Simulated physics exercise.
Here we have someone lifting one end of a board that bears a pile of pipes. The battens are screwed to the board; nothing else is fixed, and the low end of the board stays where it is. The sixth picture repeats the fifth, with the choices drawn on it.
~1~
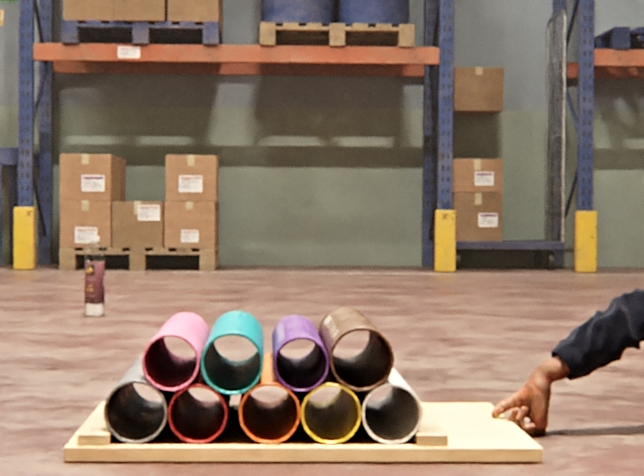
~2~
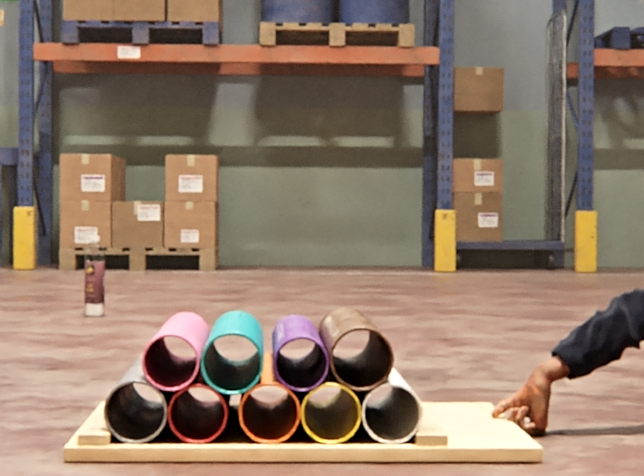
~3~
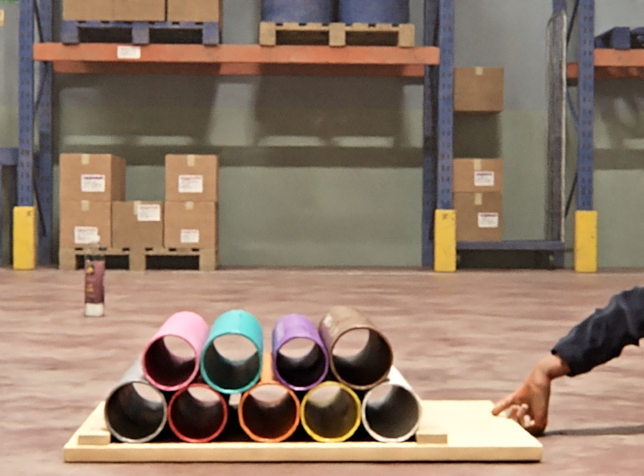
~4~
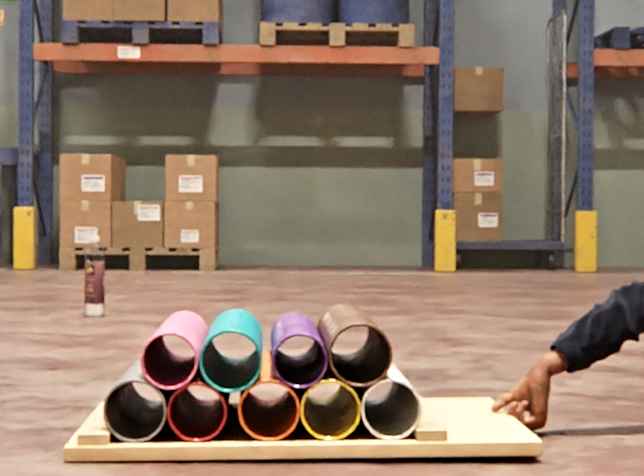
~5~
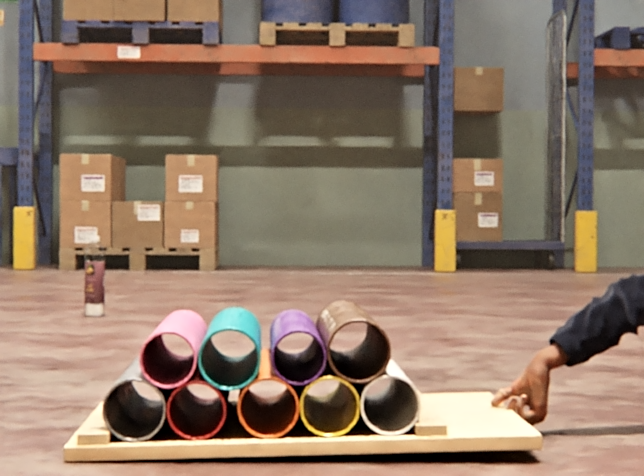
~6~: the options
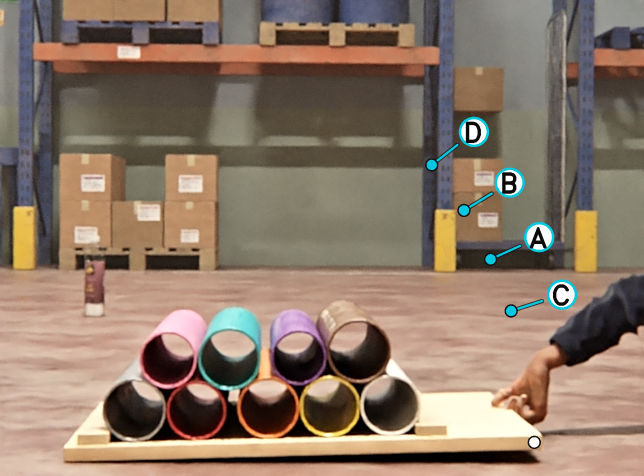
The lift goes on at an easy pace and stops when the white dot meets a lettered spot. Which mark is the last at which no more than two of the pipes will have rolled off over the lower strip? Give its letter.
Up to A.
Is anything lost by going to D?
Yes.
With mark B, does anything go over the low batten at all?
At B: Yes.
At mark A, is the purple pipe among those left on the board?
Yes, with A.
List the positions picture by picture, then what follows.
In the first frame, yellow pipe (331, 414); white pipe (392, 414); turquoise pipe (232, 364).
In the second frame, turquoise pipe (232, 364); purple pipe (301, 364).
In the third frame, board (300, 423); white pipe (392, 412); brown pipe (361, 358); red pipe (197, 414).
In the fourth frame, board (300, 421); grey pipe (135, 411); red pipe (197, 412).
In the fifth frame, board (300, 418); grey pipe (134, 410); red pipe (196, 411).
On the marked copy, A at (491, 259); B at (464, 211); C at (511, 311); D at (432, 165); the white dot at (534, 442).
Following A. Soon after the start, board at 16°.
Later, board at 25°.
In the end, board at 25°, none over the low batten.
As for the rest, B nine over the low batten; C none over the low batten; D nine over the low batten.
